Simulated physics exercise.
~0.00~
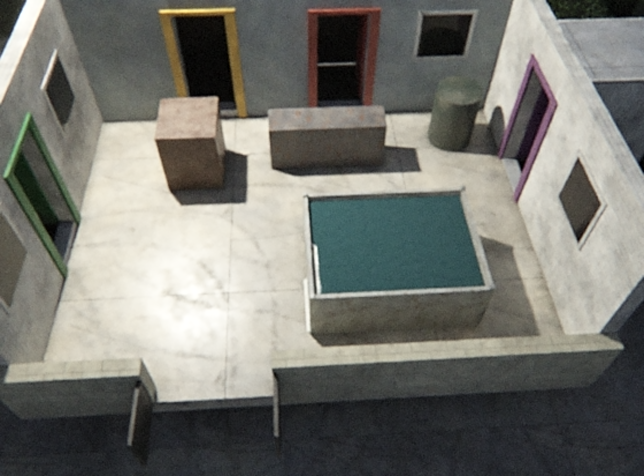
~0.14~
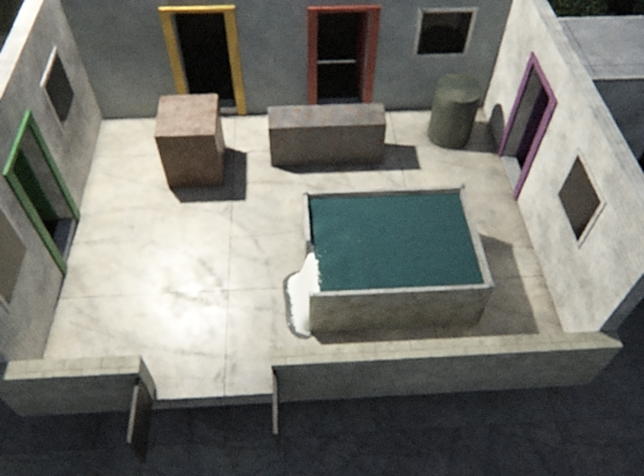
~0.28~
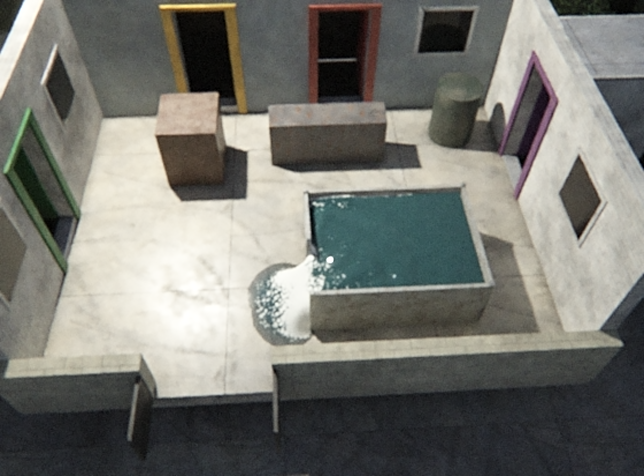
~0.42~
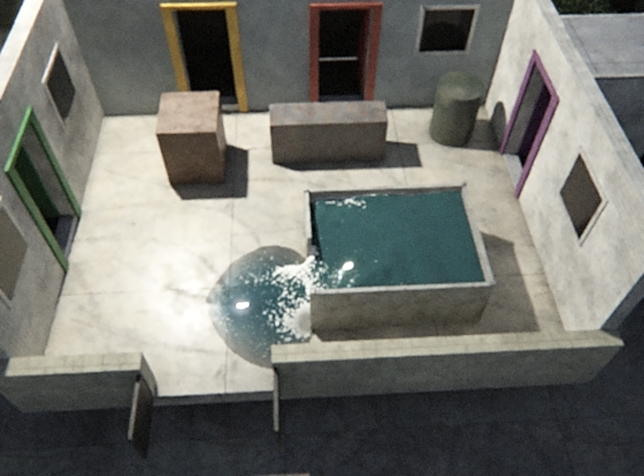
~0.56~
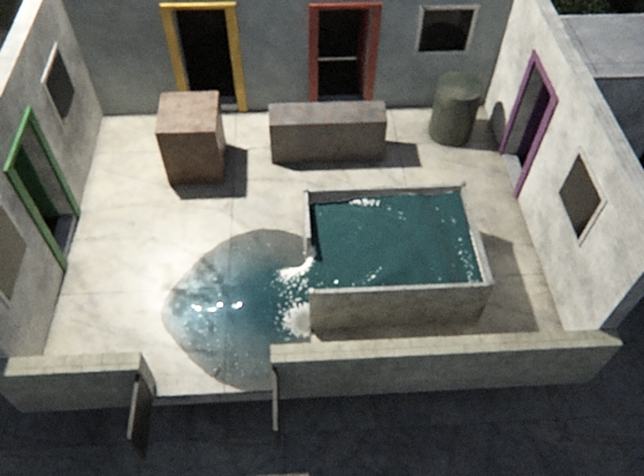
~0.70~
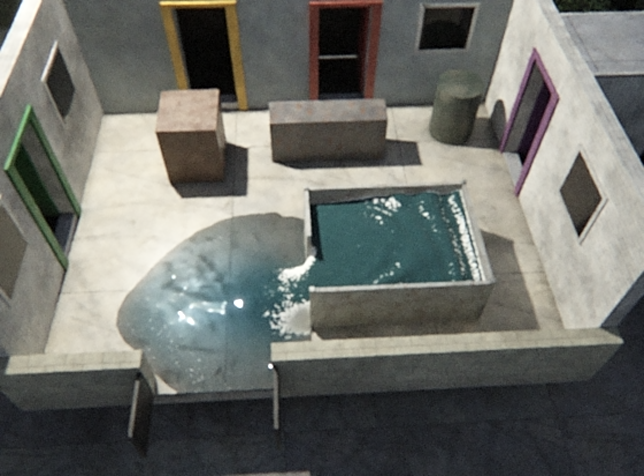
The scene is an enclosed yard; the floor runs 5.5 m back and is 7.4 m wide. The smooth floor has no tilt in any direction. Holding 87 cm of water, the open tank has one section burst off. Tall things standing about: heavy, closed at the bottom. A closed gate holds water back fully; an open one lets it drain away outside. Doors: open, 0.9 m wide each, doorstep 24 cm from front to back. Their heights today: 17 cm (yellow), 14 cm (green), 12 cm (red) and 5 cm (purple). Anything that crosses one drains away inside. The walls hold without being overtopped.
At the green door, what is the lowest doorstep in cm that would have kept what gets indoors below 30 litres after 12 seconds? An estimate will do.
Somewhere near 18 cm.
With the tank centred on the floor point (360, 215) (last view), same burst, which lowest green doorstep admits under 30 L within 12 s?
About 26 centimetres.
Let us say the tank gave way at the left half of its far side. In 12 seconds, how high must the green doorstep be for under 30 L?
With that break, close to 10.5 cm.
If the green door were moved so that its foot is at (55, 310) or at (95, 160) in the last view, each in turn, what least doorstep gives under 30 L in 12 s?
Roughly 26 cm, then roughly 16 cm.
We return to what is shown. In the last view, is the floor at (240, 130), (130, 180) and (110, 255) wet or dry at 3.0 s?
Status: Clear / submerged / submerged.
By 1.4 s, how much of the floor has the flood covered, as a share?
I'd estimate about 35 percent.
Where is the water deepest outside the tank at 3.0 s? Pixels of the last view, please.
(106, 380).
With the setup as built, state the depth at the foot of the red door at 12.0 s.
Lab note: Depth approx. 6.5 cm.
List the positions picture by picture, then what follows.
The first frame shows still water, 87 cm deep, in the open tank at (392, 242); the green door at (49, 206) is dry.
In the second frame, the gap is at (312, 289), the front 0.3 m out at (289, 297); the back of the open tank holds 87 cm.
In the third frame, the gap is at (312, 290), the front 0.9 m out at (253, 300); the back of the open tank holds 87 cm.
In the fourth frame, the front is at (213, 308), 1.5 m from the gap at (313, 290); 2.2 m2 of floor is wet, 87 cm left at the back.
In the fifth frame, the gap is at (312, 290), the front 2.1 m out at (170, 320); the back of the open tank holds 84 cm.
In the sixth frame, the gap is at (312, 288), the front 2.7 m out at (124, 325); the back of the open tank holds 76 cm; the green door at (50, 198), 4.0 m from the gap, is still 1.5 m from the nearest water.
After 1.4 s water covers 35 % of the floor, deepest (46 cm) near (38, 383); 17 cm at the green door, 0 litres in over its 14 cm doorstep.
After 3.0 s water covers 40 % of the floor, deepest (35 cm) near (106, 380); 22 cm at the green door, 49 litres in over its 14 cm doorstep.
After 12.0 s water covers 95 % of the floor, deepest (14 cm) near (574, 356); 8 cm at the green door, 69 litres in over its 14 cm doorstep.
At the green door as built, the water arrived by 1.3 s and peaked near 26 cm at 2.2 s.
With a doorstep of 14.5 cm, 63 litres would have come in within the 12 s; with 19.5 cm, 21 litres. So under 30 litres takes about 18 cm.
